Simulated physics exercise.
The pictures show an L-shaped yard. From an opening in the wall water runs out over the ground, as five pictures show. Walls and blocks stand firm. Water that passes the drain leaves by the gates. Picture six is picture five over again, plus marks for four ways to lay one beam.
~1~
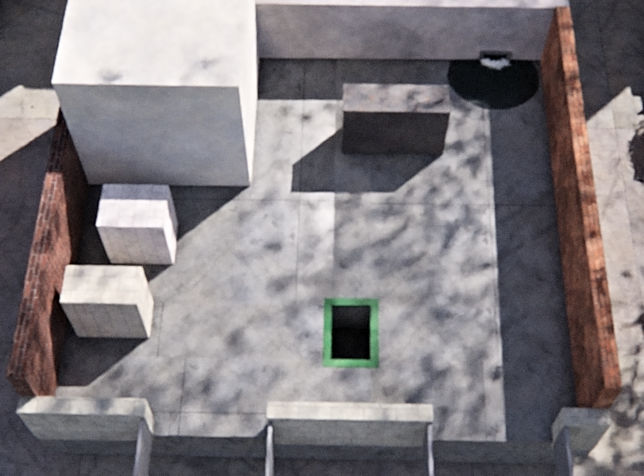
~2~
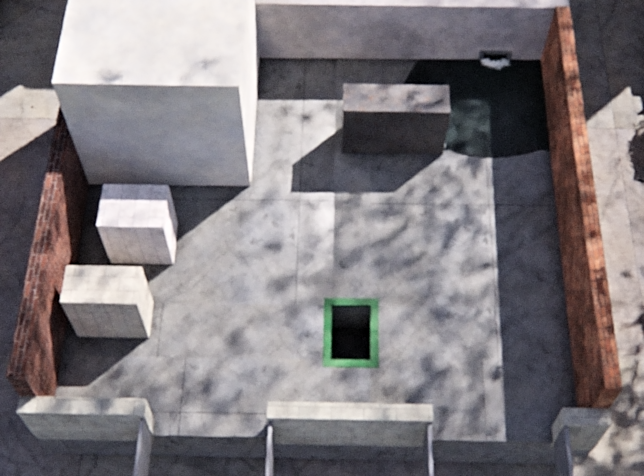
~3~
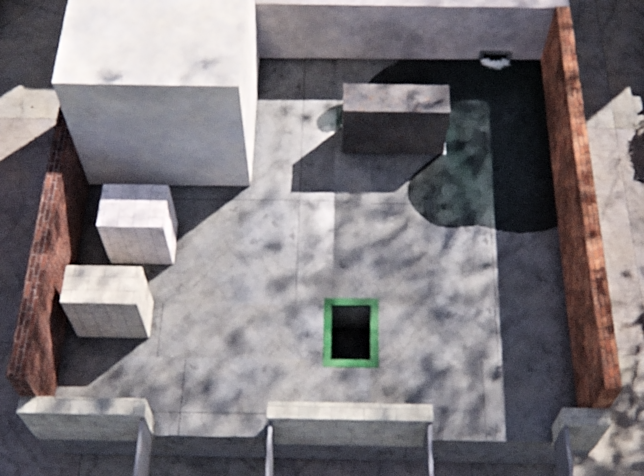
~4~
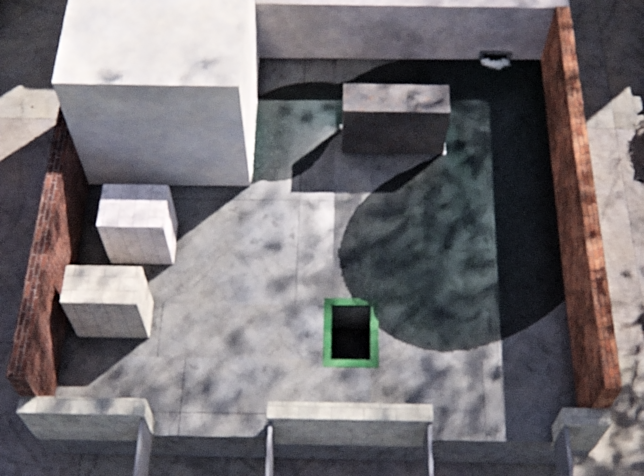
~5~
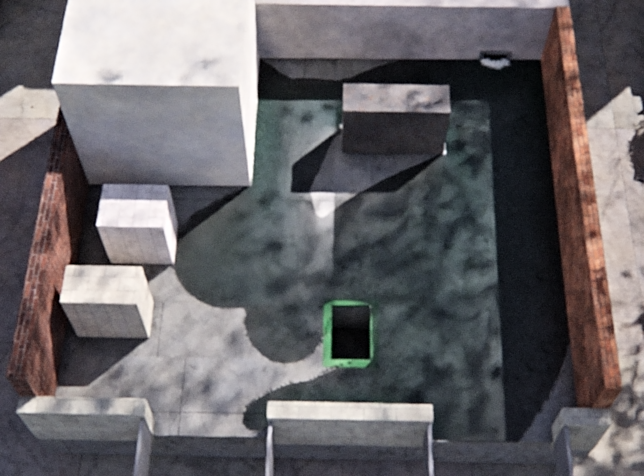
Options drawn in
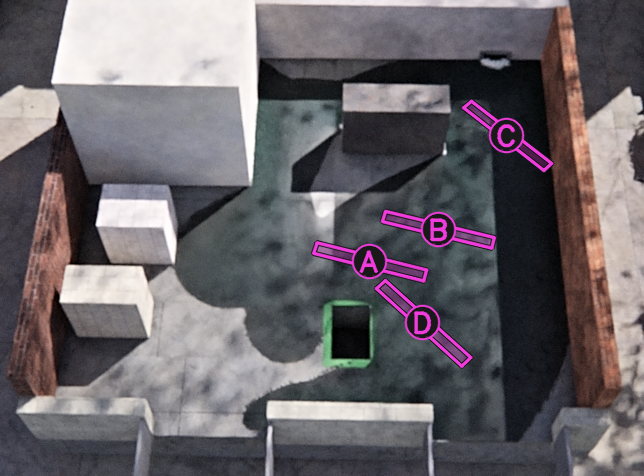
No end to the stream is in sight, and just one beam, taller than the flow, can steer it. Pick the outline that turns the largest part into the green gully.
Go for C.
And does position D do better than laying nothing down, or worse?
Worse.
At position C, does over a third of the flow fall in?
No.
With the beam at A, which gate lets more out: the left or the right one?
The left gate.
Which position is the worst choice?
Here it is position B.
On the marked copy, A from (315, 248) to (425, 275); B from (384, 216) to (493, 242); C from (467, 104) to (547, 166); D from (380, 284) to (466, 361).
If A is chosen, about 6 % of the stream runs into the green gully, about 93 % out by the gates.
If B is chosen, about 2 % of the stream runs into the green gully, about 97 % out by the gates.
If C is chosen, about 17 % of the stream runs into the green gully, about 82 % out by the gates.
If D is chosen, about 6 % of the stream runs into the green gully, about 93 % out by the gates.
